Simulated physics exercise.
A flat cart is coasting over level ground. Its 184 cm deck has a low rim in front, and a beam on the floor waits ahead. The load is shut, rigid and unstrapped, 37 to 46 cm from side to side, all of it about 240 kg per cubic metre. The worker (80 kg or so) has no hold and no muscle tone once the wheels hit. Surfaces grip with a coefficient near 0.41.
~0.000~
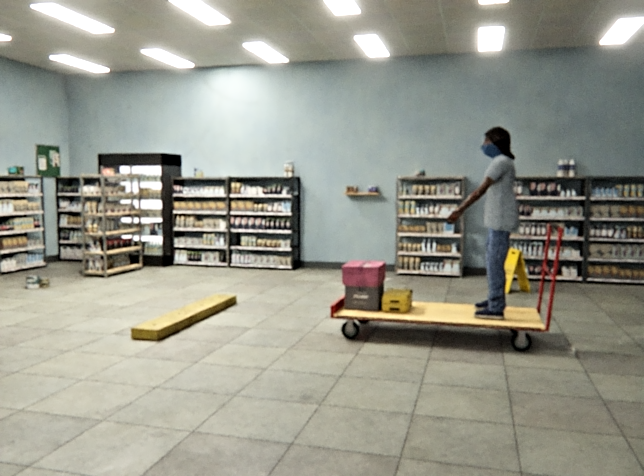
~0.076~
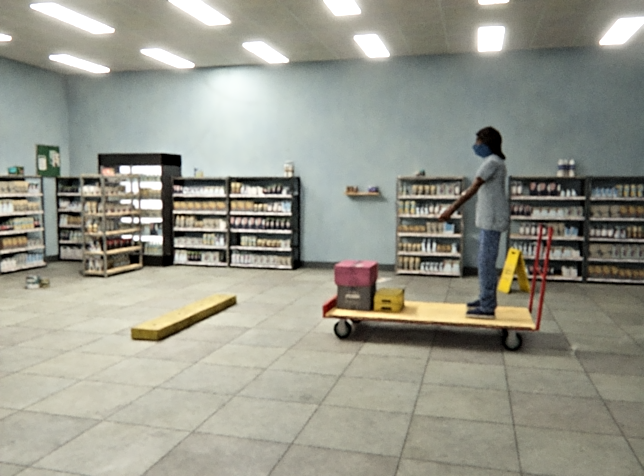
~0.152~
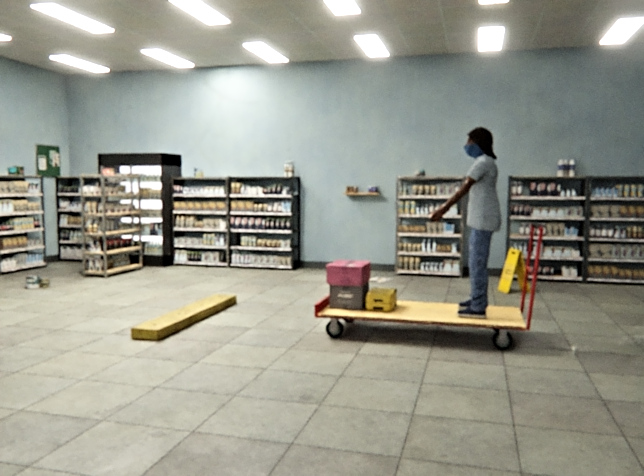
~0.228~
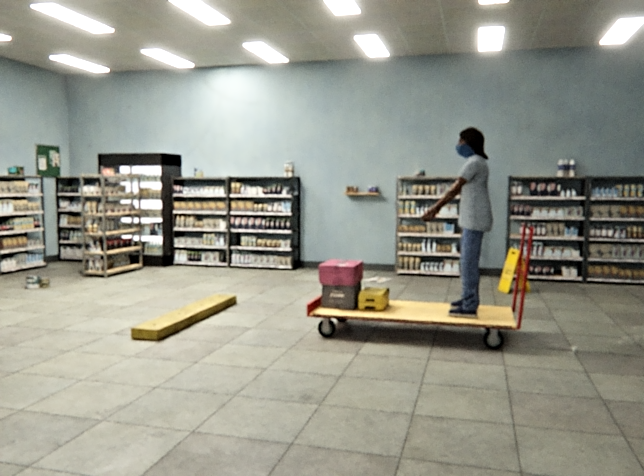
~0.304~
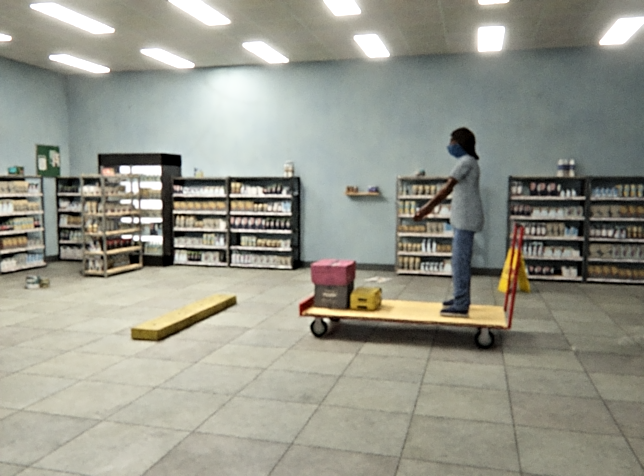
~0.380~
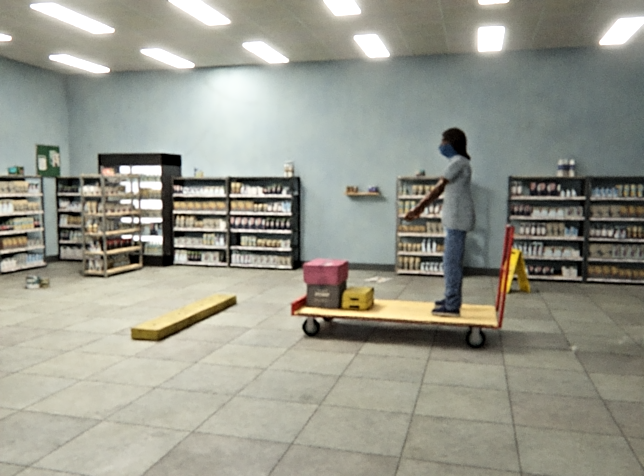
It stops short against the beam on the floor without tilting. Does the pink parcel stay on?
In the end the pink parcel keeps its place on the deck.
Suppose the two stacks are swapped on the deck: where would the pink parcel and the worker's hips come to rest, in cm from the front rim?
In that case pink 40 behind, hips 120 behind.
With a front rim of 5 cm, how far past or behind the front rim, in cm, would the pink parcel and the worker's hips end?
Then pink 10 behind, hips 120 behind.
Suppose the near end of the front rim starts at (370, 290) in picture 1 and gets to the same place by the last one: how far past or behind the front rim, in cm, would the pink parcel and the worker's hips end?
Then pink 60 past, hips 70 behind.
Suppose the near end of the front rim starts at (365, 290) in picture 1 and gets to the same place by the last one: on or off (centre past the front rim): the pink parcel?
Then pink off.
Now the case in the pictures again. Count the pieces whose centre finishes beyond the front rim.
0 of them.
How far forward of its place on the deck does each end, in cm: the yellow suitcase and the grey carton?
Yellow 10, grey 5.
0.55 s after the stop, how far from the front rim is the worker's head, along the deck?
Some 60 cm behind it.
Impact comes at 1.57 s.
After 2.12 s the pink parcel is 10 cm behind the rim, tilted 0°, near (203, 266) in the last picture's view.
After 2.57 s the pink parcel is 10 cm behind the rim, tilted 0°, near (203, 266) in the last picture's view.
When all is still (2.8 s), nothing is past the rim; behind it, yellow suitcase, grey carton, pink parcel and the worker's hips.
